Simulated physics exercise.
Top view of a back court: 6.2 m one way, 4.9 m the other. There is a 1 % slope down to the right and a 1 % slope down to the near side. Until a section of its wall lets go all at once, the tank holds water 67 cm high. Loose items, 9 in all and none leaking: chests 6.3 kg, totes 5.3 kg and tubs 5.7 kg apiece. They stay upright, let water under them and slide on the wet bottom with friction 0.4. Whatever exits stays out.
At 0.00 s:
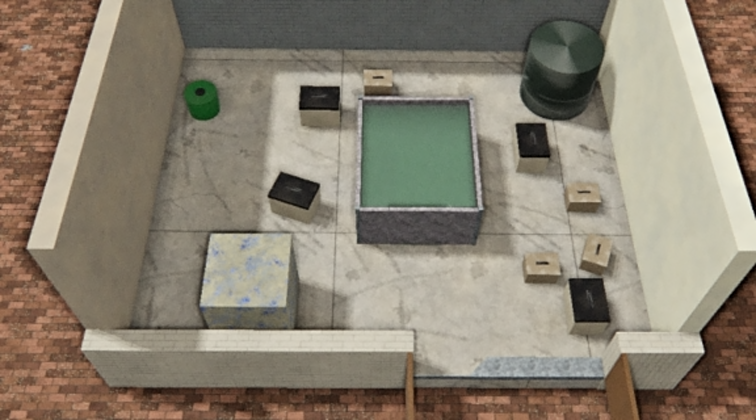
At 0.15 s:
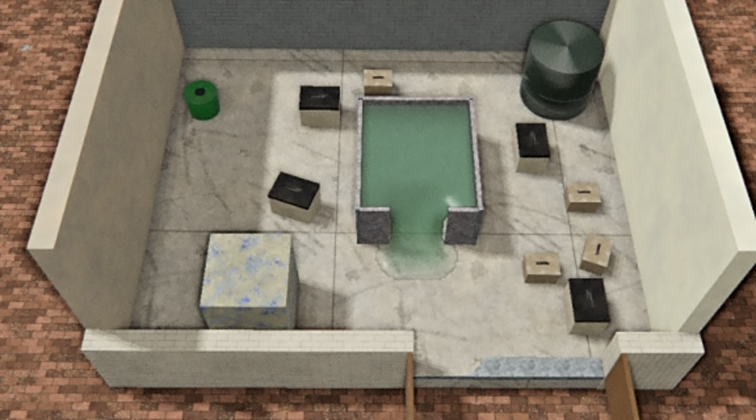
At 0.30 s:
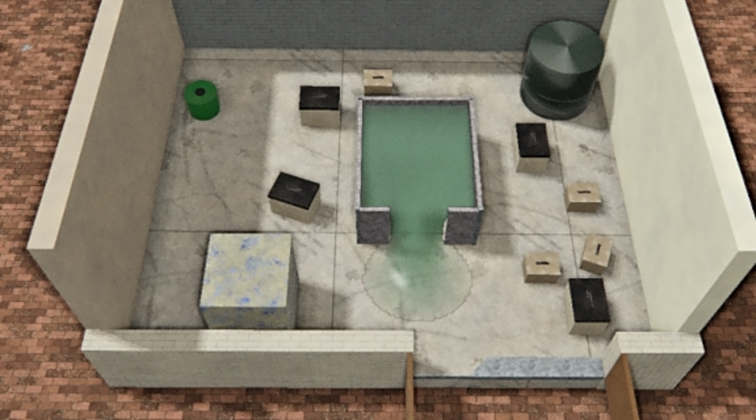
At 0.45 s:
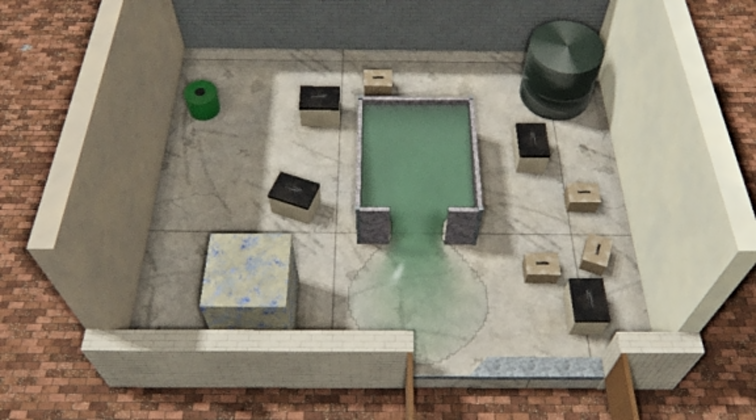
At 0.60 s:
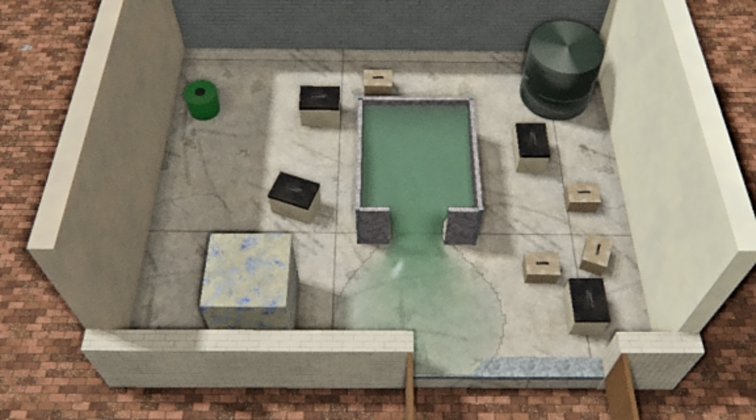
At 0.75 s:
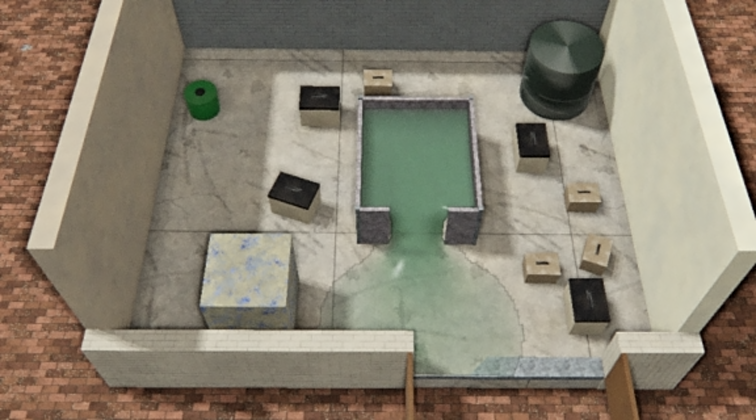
Green water pours through a gap in the tank's near wall and spreads across the floor.
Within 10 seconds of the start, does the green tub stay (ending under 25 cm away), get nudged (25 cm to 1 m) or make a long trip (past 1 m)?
Expect it to remain essentially still.
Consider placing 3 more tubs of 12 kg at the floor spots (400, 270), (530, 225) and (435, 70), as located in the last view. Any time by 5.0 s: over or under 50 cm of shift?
In order: Above it, below it, below it.
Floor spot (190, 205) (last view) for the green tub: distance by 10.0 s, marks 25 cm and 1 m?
Outcome: It sits still.
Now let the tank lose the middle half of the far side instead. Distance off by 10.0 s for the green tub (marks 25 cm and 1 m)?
Outcome for the green tub: Long-distance displacement.
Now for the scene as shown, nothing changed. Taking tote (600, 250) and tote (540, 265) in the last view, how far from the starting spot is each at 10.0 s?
0 cm and 0 cm, respectively.
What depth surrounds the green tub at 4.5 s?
Depth: About 0 cm.
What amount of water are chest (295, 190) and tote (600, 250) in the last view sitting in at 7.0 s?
I'd put it at 2 cm and 0 cm respectively.
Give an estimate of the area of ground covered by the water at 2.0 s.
Near 8.5 m2 in all.
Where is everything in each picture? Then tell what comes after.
In the first frame, the green tub at (200, 92) rests on the ground; water covers 2.4 m2; 0 of 9 have shifted.
In the second frame, the green tub at (200, 92), on the bottom; 2.8 m2 under water; 0 of 9 have shifted.
In the third frame, the green tub at (200, 92), on the bottom; 3.5 m2 under water; 0 of 9 have shifted.
In the fourth frame, the green tub at (200, 92) rests on the ground; 4.3 m2 under water; 0 of 9 have shifted.
In the fifth frame, the green tub at (200, 92), on the bottom; 5.0 m2 under water; 0 of 9 have shifted.
In the sixth frame, the green tub at (200, 92), on the bottom; water covers 5.6 m2; 0 of 9 have shifted.
After 2.0 s the green tub is near (200, 92), 0.0 m from its start, aground; 0 of 9 are out; 0 afloat.
After 4.5 s the green tub is near (200, 92), 0.0 m from its start, aground; 0 of 9 are out; 0 afloat.
After 7.0 s the green tub is near (200, 92), 0.0 m from its start, aground; 0 of 9 are out; 0 afloat.
After 10.0 s the green tub is near (200, 92), 0.0 m from its start, aground; 0 of 9 are out; 1 afloat.
